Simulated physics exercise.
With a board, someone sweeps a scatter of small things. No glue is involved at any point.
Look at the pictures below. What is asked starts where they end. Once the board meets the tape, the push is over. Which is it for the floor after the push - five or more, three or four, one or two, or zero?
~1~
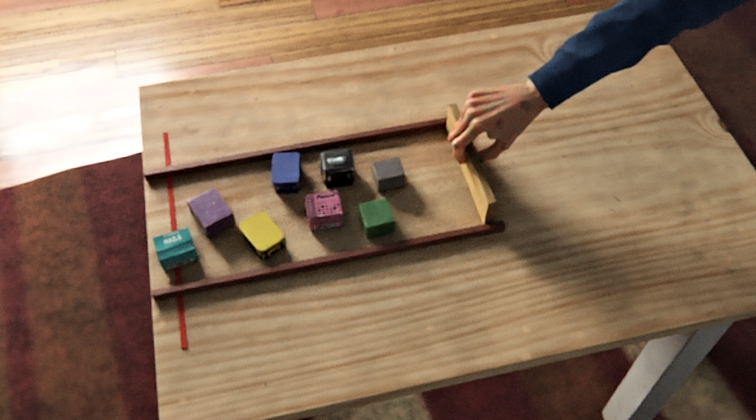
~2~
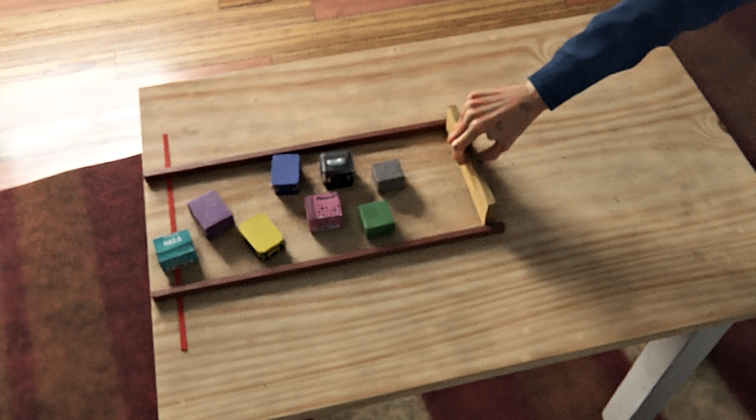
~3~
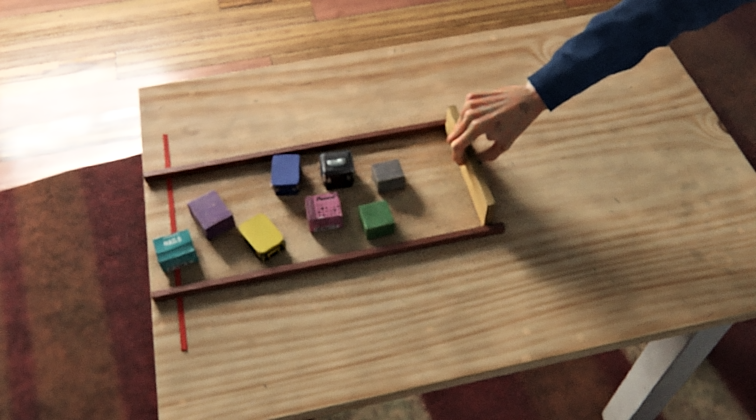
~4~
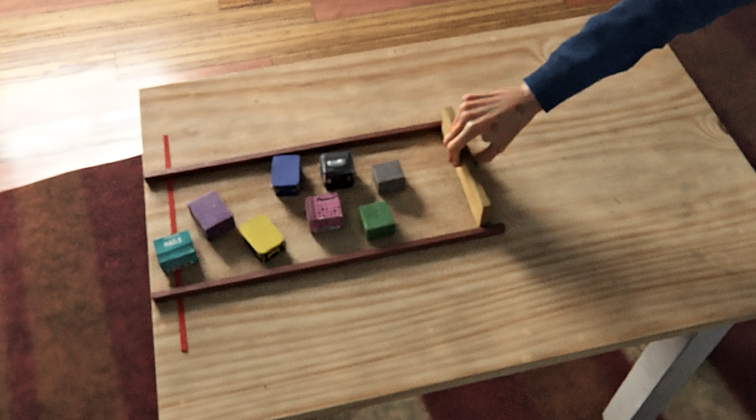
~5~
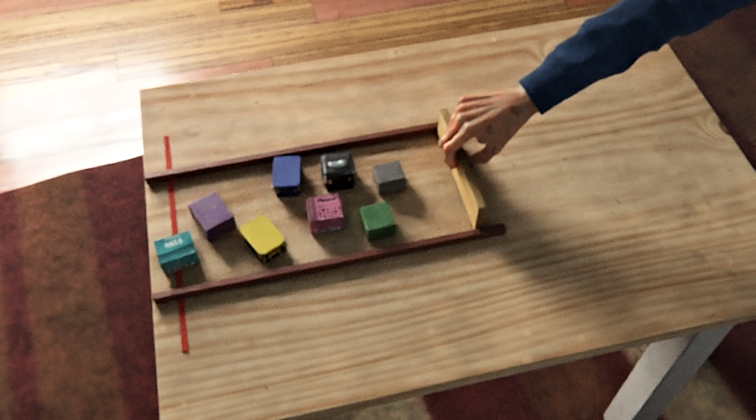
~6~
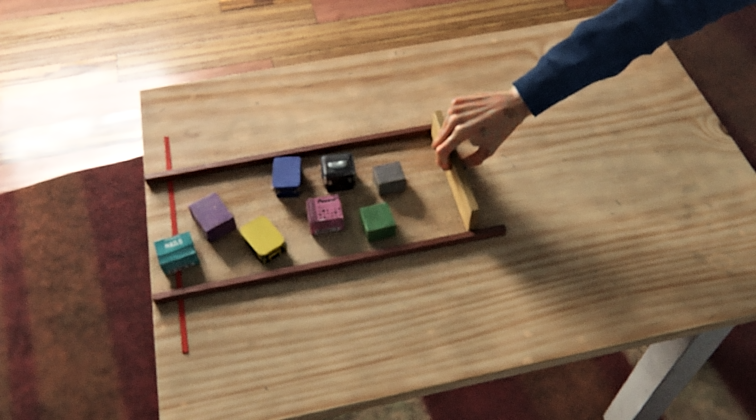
I expect that five or more will fail to stay on the table.
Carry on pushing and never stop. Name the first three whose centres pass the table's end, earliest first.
The order is the turquoise box, the purple block, the blue case.
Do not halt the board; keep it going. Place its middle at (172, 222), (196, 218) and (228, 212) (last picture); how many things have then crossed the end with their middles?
Place by place: 5, 4 and 1.
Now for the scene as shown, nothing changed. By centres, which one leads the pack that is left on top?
The black case winds up nearest.
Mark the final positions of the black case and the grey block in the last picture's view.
Roughly at (146, 196) and at (157, 221), in that order.
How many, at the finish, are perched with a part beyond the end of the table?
It comes to 3.
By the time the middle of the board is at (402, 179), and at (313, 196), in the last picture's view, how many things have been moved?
I get 1 at the one place and 6 at the other.
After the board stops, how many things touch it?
It's touching 2 at the end.
Soon after, none off yet; turquoise box at rest near (177, 253); purple block at rest near (213, 217); yellow case at rest near (263, 240).
After that, none off yet; turquoise box displaced a little near (165, 259); purple block displaced about its own width near (181, 224); yellow case displaced about its own width near (214, 255).
In the end, the number that fall off is five or more; gone, pink box, blue case, yellow case, purple block and turquoise box.
